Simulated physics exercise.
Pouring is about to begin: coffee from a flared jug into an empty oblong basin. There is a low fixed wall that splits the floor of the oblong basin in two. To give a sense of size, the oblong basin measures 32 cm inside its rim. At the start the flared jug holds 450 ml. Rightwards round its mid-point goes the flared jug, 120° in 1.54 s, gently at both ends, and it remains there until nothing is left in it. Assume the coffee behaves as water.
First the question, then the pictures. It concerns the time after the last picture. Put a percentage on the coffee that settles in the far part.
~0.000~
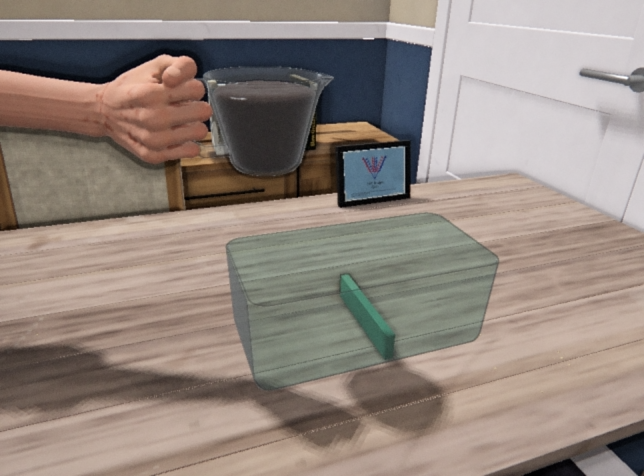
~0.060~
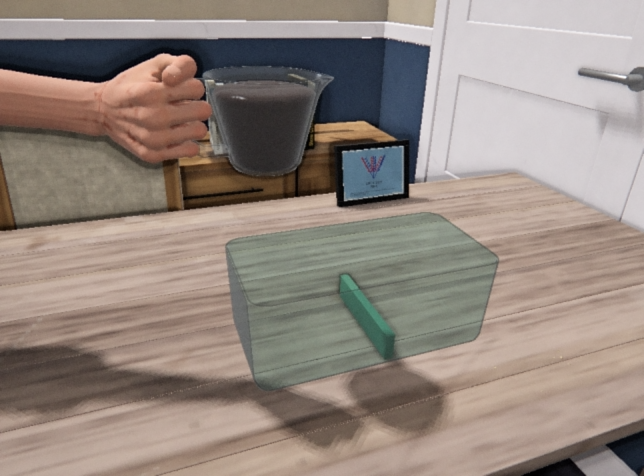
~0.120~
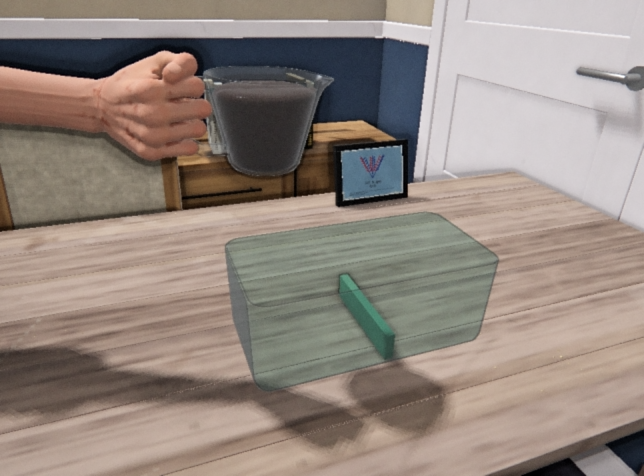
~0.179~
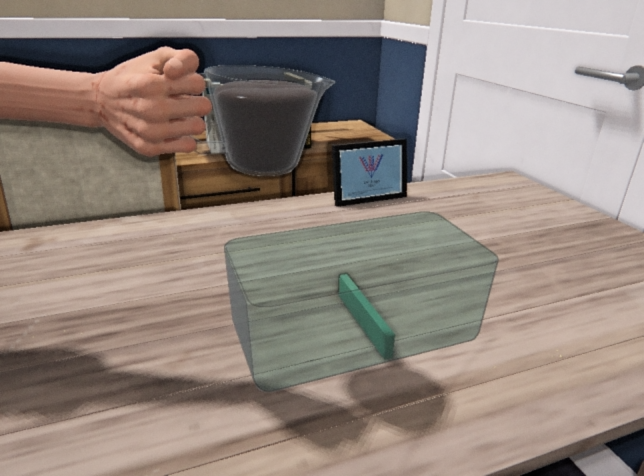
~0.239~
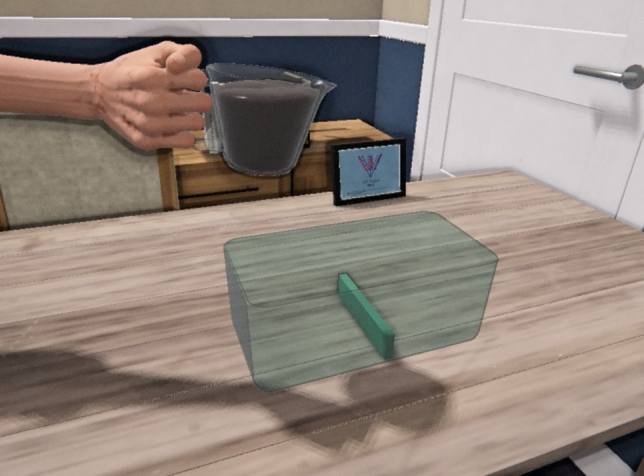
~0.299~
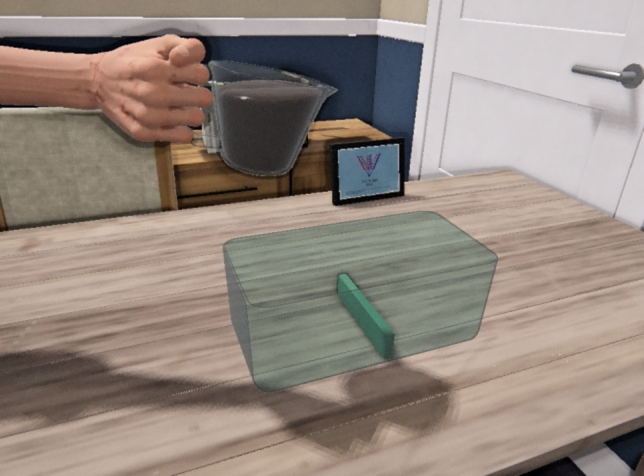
Roughly 62 per cent ends up there.
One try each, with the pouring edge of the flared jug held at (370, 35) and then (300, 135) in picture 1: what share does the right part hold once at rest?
85 in a hundred, followed by 5 in a hundred.
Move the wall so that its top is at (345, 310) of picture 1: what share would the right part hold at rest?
Then it comes to around 80 per cent.
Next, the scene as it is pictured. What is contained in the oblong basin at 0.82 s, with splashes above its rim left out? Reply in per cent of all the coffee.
About 16 per cent.
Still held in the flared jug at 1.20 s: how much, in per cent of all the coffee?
Around 3 in a hundred.
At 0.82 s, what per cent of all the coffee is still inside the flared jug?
Roughly 56 per cent.
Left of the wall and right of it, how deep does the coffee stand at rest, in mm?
About 6 mm left, about 14 mm right.
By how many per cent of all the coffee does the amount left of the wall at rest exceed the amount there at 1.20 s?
7 %.
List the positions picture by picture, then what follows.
In the first frame, it leans 0°; its right rim is at (332, 75); the coffee meets the walls at (212, 92) and (313, 87); the oblong basin's rim runs from (236, 272) to (466, 236); the wall's top is at (366, 303).
In the second frame, it leans 0°; its right rim is at (332, 76); the coffee meets the walls at (211, 91) and (313, 88).
In the third frame, it leans 2°; its right rim is at (333, 77); the coffee meets the walls at (212, 90) and (313, 89).
In the fourth frame, it leans 4°; its right rim is at (334, 79); the coffee meets the walls at (213, 90) and (314, 89).
In the fifth frame, it leans 7°; its right rim is at (335, 83); the coffee meets the walls at (215, 90) and (317, 89).
In the sixth frame, it leans 11°; its right rim is at (336, 88); the coffee meets the walls at (217, 90) and (322, 88).
By 0.82 s the tilt is 66° and 57 per cent is still to pour, 1 is left of the wall and 16 right of it.
By 1.20 s the tilt is 106° and 3 per cent is still to pour, 29 is left of the wall and 61 right of it.
By 1.61 s the tilt is 120° and 0 per cent is still to pour, 37 is left of the wall and 62 right of it.
By 2.04 s the tilt is 120° and 0 per cent is still to pour, 37 is left of the wall and 62 right of it.
At rest 37 per cent lies left of the wall, 62 right of it and 1 outside.
